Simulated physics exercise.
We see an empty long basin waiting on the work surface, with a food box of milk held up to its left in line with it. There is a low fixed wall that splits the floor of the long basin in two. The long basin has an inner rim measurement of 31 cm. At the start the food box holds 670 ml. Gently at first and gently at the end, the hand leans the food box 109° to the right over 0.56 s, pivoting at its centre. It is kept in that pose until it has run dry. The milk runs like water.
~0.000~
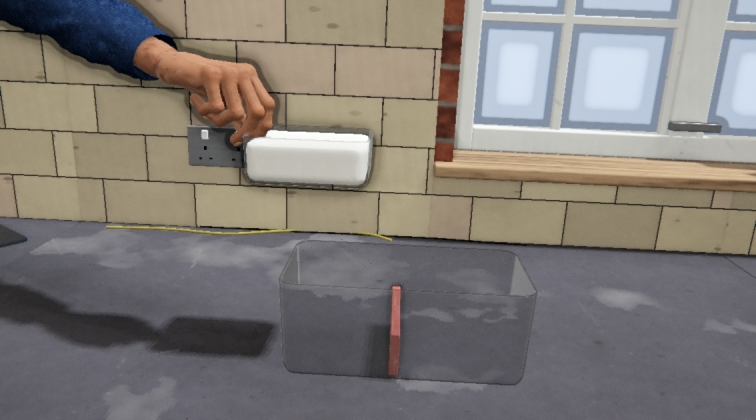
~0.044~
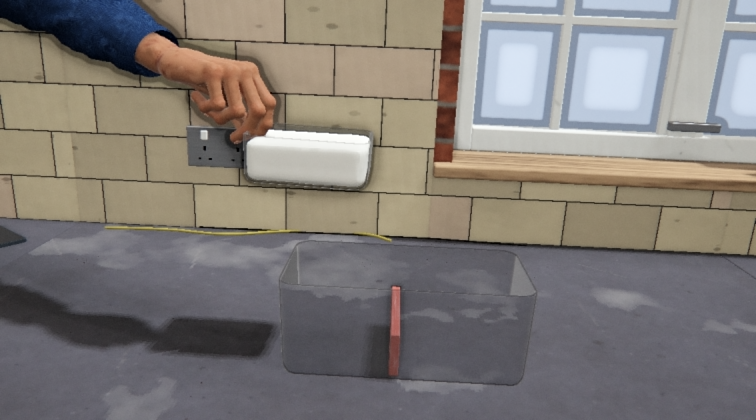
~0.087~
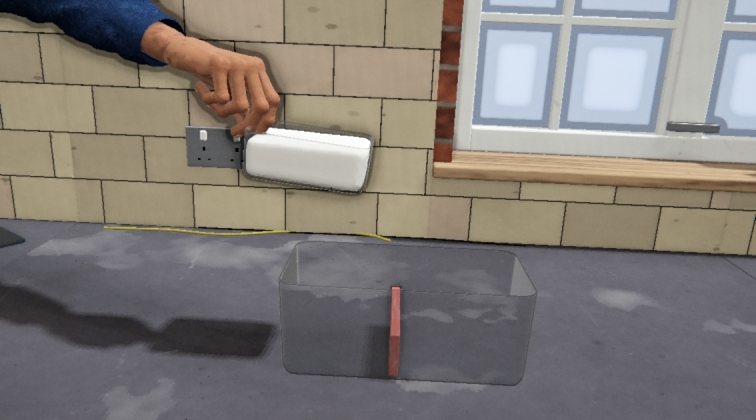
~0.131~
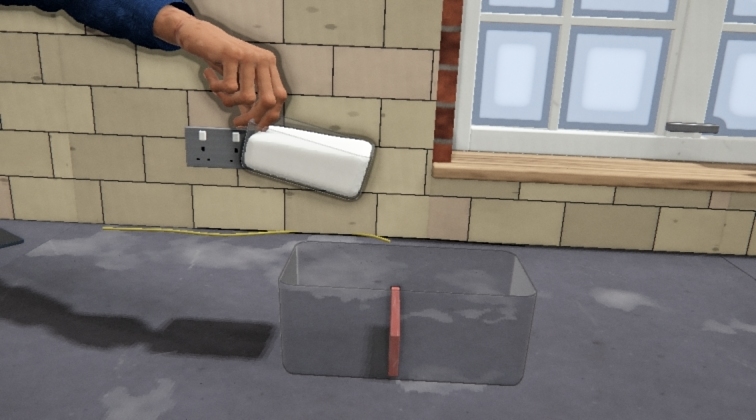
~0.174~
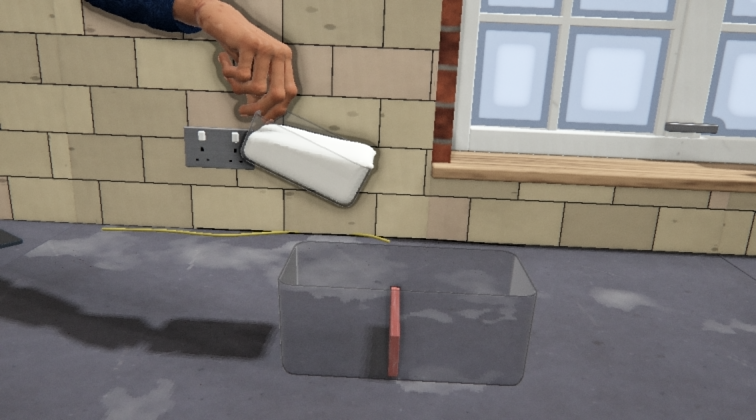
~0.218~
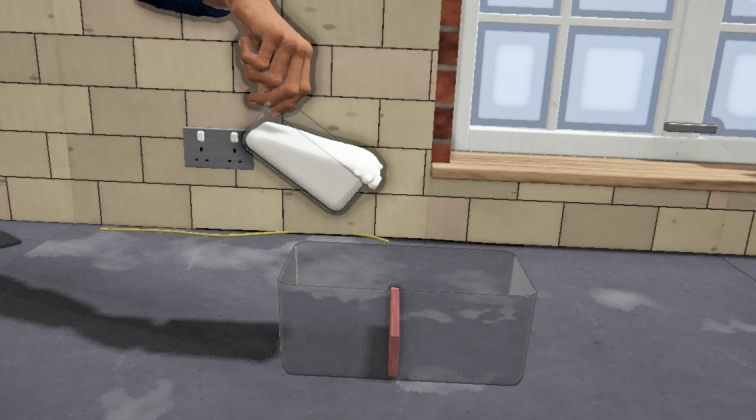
A hand above a clear, empty basin with a reddish divider slowly tilted a white box of milk to the right, and the milk slid toward the lower end and began coming over its edge.
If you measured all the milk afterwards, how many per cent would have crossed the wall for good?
Around 61 per cent would have crossed.
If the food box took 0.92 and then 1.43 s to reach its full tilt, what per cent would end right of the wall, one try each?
Try 1: Approx. 70 %; try 2: Approx. 75 %.
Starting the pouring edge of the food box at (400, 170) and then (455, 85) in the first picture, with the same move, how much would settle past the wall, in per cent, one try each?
Around 85 per cent first, around 85 per cent next.
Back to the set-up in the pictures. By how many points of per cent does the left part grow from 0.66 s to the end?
Some 7 per cent.
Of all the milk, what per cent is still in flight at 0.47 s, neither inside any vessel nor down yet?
About 36 per cent.
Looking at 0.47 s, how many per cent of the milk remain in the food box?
About 8 per cent.
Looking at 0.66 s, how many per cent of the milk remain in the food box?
Close to 1 percent of the total.
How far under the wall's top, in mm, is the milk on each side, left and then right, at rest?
On the left it's about 46 mm; on the right, about 40 mm.
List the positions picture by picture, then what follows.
Tilt 0°; pouring edge (370, 137); surface from (255, 137) to (369, 142); the long basin's rim runs from (289, 261) to (526, 273); the wall's top is at (396, 310), in the first frame.
Tilt 2°; pouring edge (371, 139); surface from (255, 136) to (369, 143), in the second frame.
Tilt 6°; pouring edge (372, 144); surface from (256, 134) to (370, 145), in the third frame.
Tilt 14°; pouring edge (372, 152); surface from (257, 133) to (371, 148), in the fourth frame.
Tilt 24°; pouring edge (371, 163); surface from (257, 131) to (368, 156); 4 per cent is over the edge, in the fifth frame.
Tilt 36°; pouring edge (368, 175); surface from (254, 127) to (353, 155); 11 per cent is over the edge, in the sixth frame.
Then, 0.47 s in, the tilt is 102° and 8 per cent is still to pour, 9 is left of the wall and 47 right of it.
Then, 0.66 s in, the tilt is 109° and 1 per cent is still to pour, 27 is left of the wall and 62 right of it.
Then, 0.85 s in, the tilt is 109° and 0 per cent is still to pour, 34 is left of the wall and 61 right of it.
Then, 1.06 s in, the tilt is 109° and 0 per cent is still to pour, 34 is left of the wall and 61 right of it.
Finally, 34 per cent lies left of the wall, 61 right of it and 4 outside.
